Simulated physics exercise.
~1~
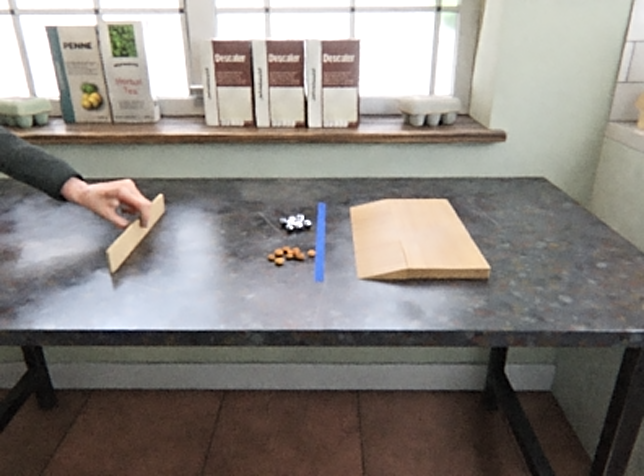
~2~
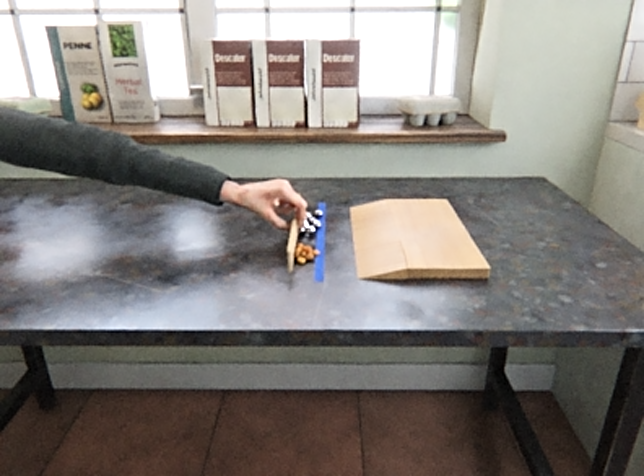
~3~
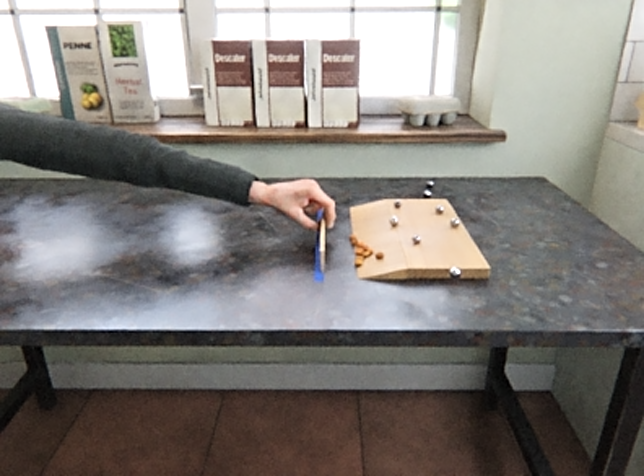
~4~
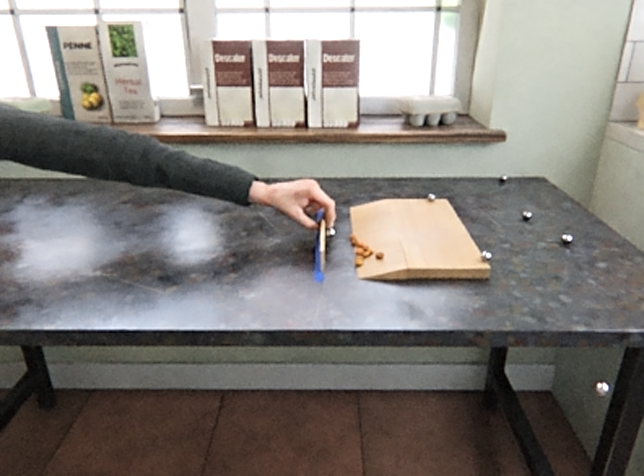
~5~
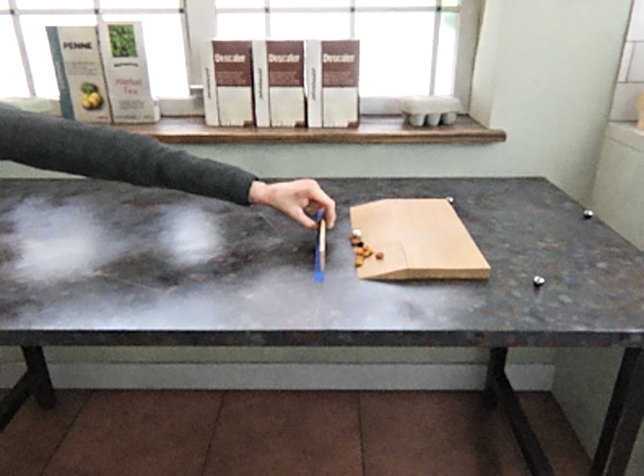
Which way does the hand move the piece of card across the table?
The hand moves the card to the right, toward the blue tape and the ramp.
